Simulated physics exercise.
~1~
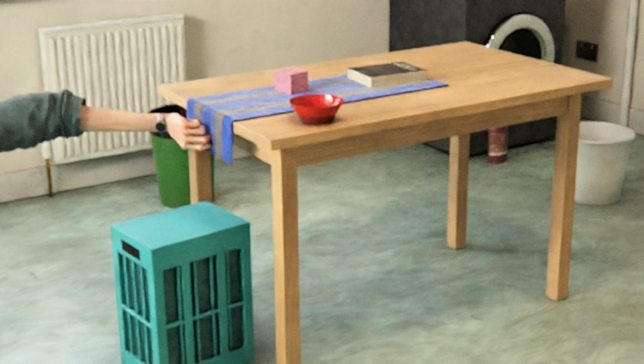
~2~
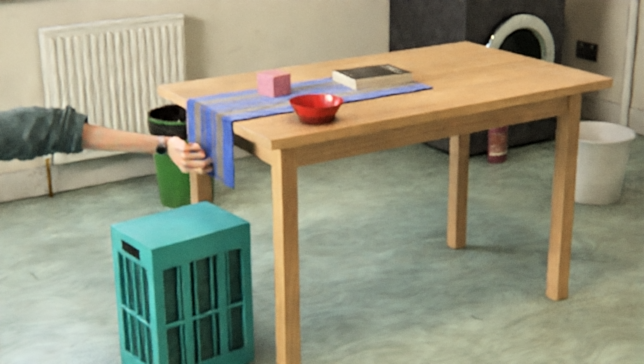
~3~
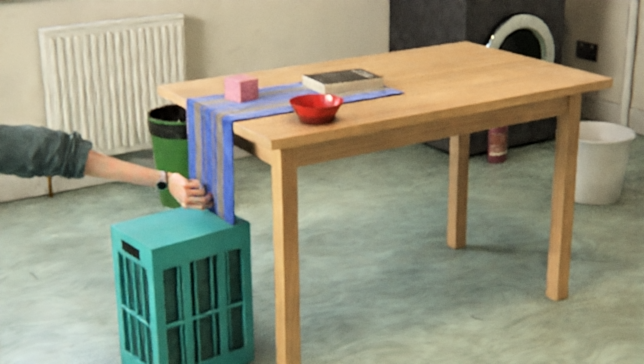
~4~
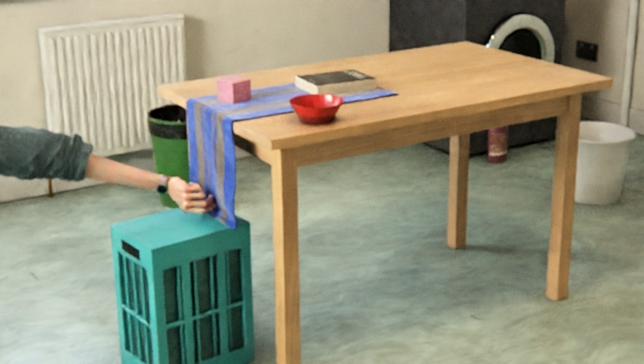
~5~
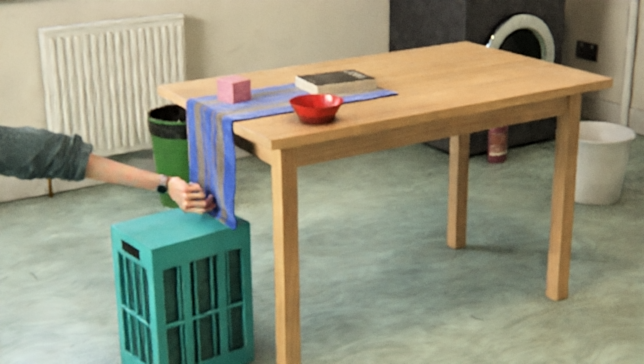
In a room with a white radiator, a wooden table holds a pink block, a black book and a red bowl, with a blue striped scarf hanging over its left end above a turquoise crate. A hand reaching in from the left grips the hanging end and slowly pulls it down. The scarf slides left, carrying the block and the book along, while the bowl stays in place. The hem comes down to the crate, and the pulling soon stops. At the end, the hand still holds the cloth, and the block, book and bowl all remain on the table.
